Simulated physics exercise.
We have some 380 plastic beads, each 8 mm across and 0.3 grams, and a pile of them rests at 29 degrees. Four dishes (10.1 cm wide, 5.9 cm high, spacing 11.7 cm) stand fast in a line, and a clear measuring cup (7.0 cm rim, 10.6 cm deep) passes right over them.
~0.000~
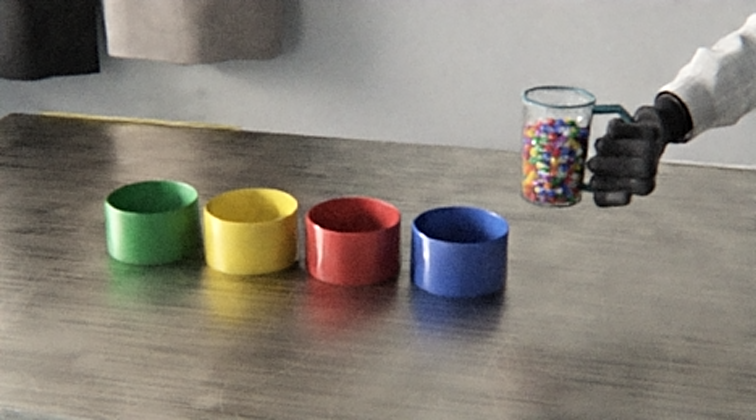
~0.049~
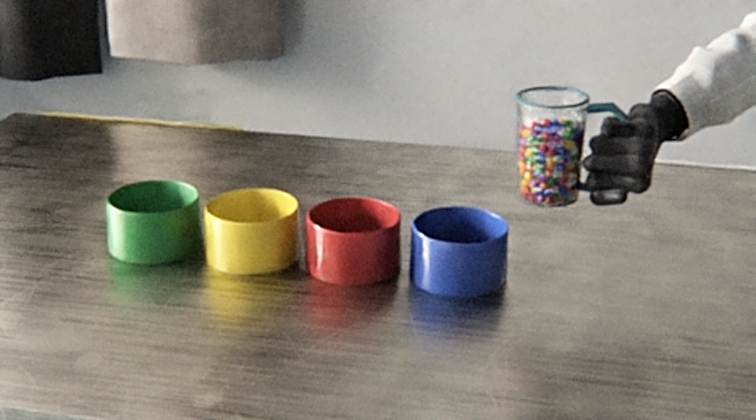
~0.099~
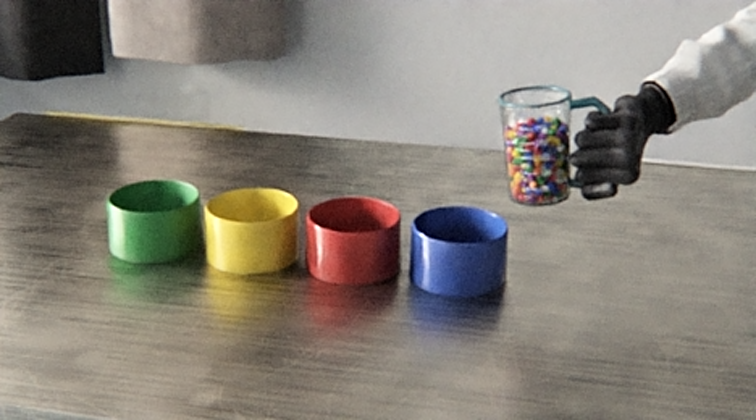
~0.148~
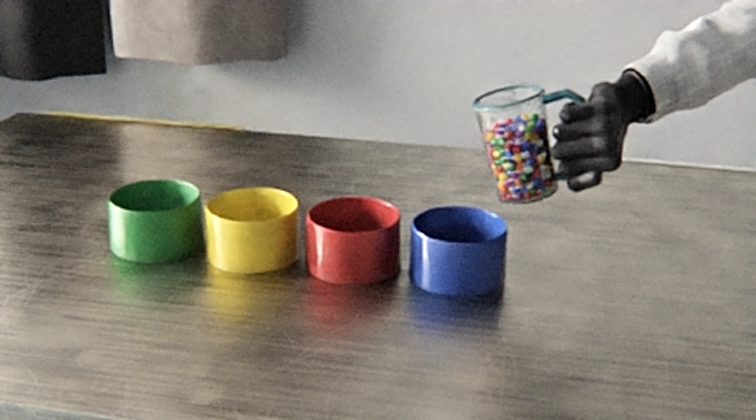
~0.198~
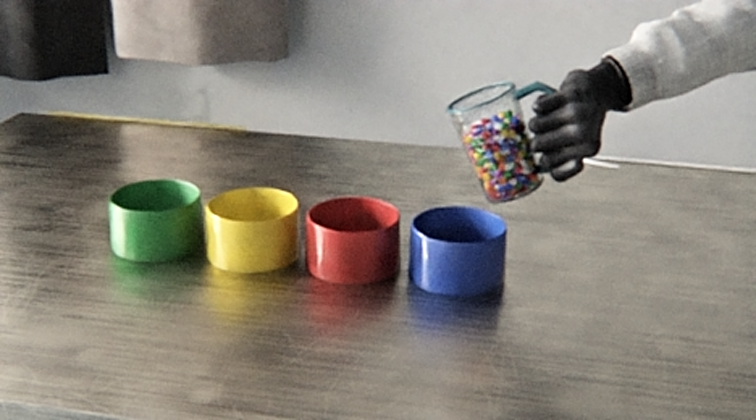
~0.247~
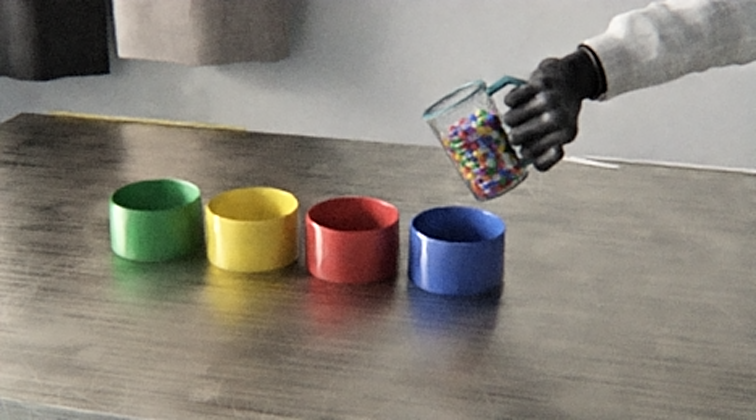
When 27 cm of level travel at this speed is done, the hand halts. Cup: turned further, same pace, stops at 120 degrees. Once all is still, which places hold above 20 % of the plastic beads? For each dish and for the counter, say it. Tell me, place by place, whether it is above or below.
Result: Red: It should take in a fifth at the most, blue: It should take in a fifth at the most, green: It should take in a fifth at the most, yellow: It should take in more than a fifth, counter: It should take in a fifth at the most.
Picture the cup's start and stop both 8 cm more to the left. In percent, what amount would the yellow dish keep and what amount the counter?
Then I'd expect yellow at 0 and the counter at 0.
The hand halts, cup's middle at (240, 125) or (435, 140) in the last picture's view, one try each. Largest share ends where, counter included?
The largest share ends at green first and at red second.
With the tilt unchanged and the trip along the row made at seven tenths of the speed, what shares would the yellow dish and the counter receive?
Yellow: 80; counter: 10.
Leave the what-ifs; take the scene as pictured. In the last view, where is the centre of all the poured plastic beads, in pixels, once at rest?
Roughly pixel (247, 232).
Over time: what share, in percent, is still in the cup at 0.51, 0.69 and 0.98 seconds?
Going in order, it reads 100, then 95, and finally 5 per cent.
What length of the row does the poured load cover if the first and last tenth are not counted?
Length: About 6 cm.
After 0.51 s, tilt 76 degrees; cup holds 100 %.
After 0.69 s, tilt 106 degrees; cup holds 95 %, yellow 5 %.
After 0.98 s, tilt 120 degrees; cup holds 5 %, yellow 90 %.
At rest (1.7 s), red 0 %, blue 0 %, green 0 %, yellow 100 %, counter 0 %.
